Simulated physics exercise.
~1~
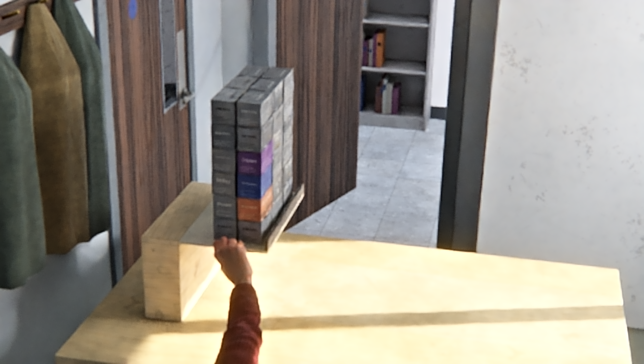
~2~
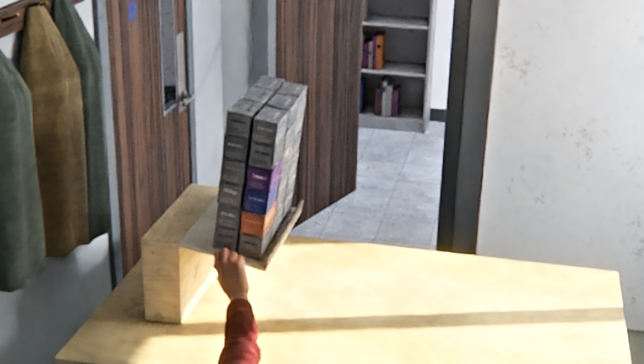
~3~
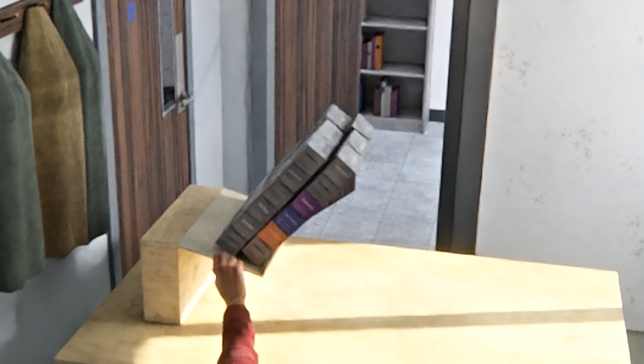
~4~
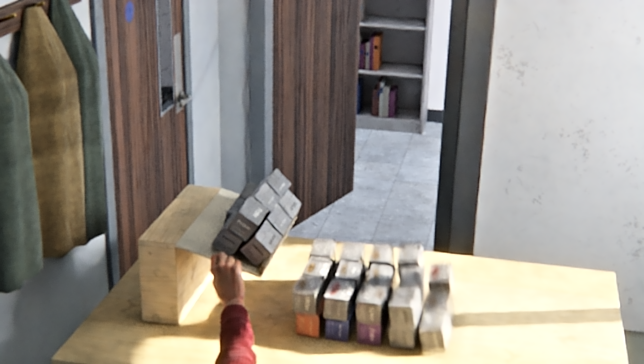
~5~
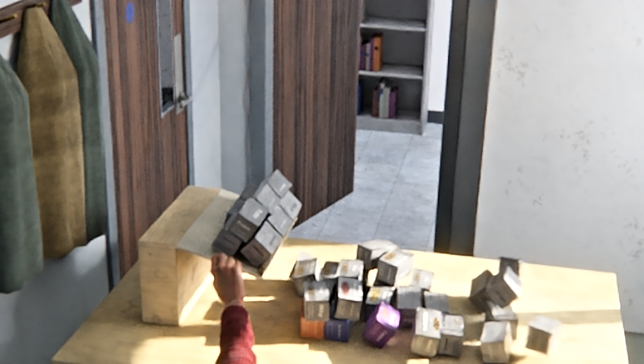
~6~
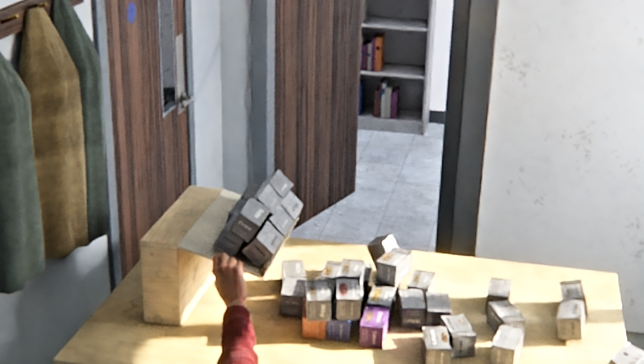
A tall stack of grey tea packets, with a few purple and orange ones, leaned over as a hand held the tilting tray, then most toppled onto the table and scattered to the right, the orange one among them, while several stayed aboard.
